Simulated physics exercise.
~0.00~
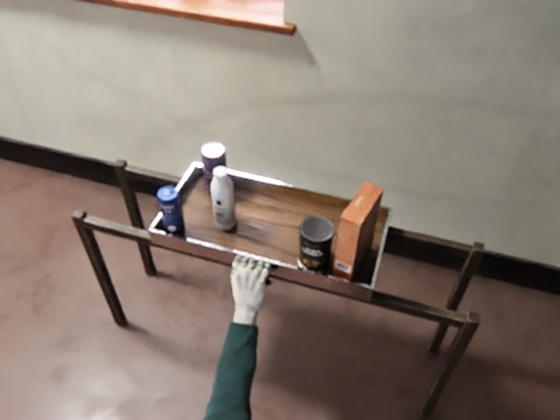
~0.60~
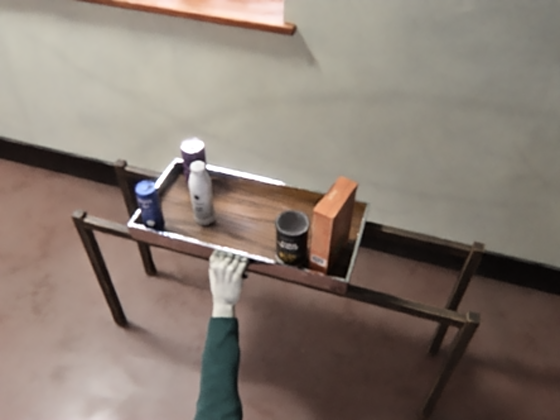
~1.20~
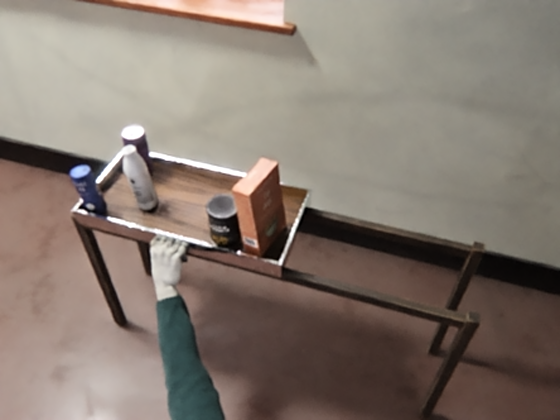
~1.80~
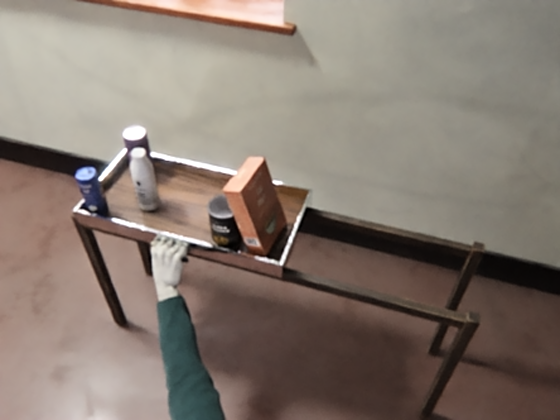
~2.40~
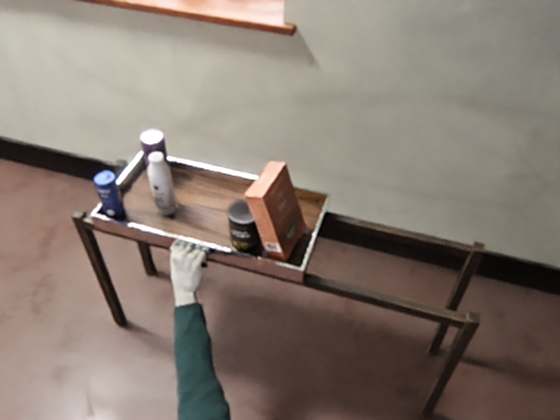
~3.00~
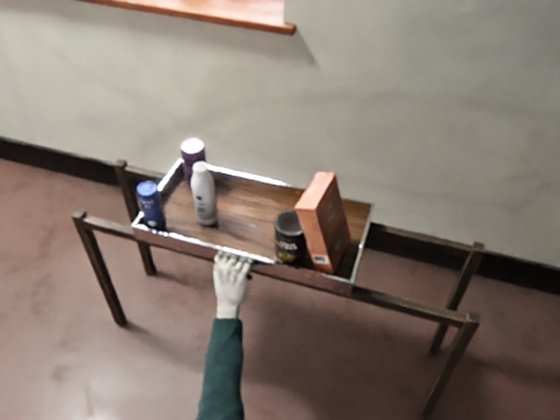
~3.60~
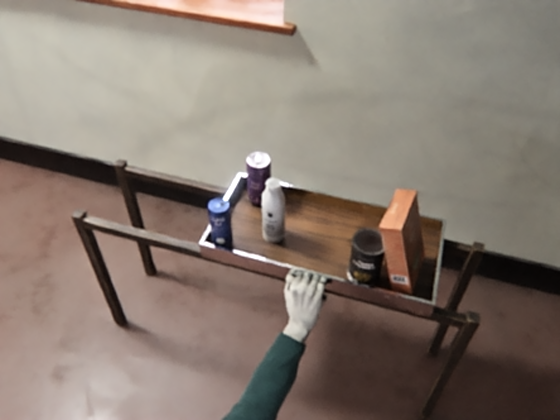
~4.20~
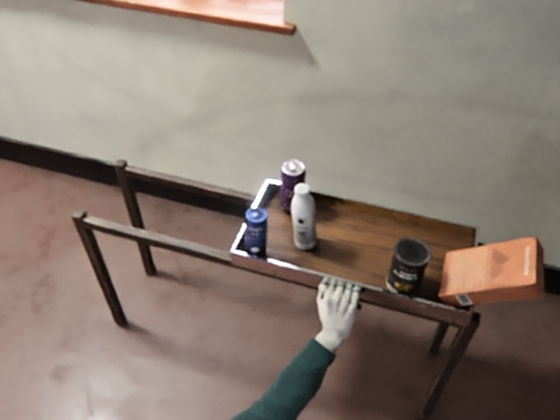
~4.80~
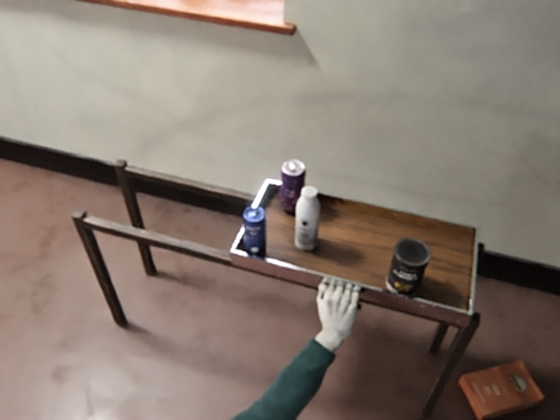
In a bare room with a pale wall and a reddish floor, seen from above, a wooden tray sits on a dark open frame. A blue can, a purple can and a white bottle stand at its left end, with a black tin and a tall orange packet at the right. A gloved hand in a green sleeve slides the tray to the left end, and the packet leans. The hand then pushes it across to the right end, where the packet topples over the edge. It ends lying on the floor, while the other four items remain upright on the tray.
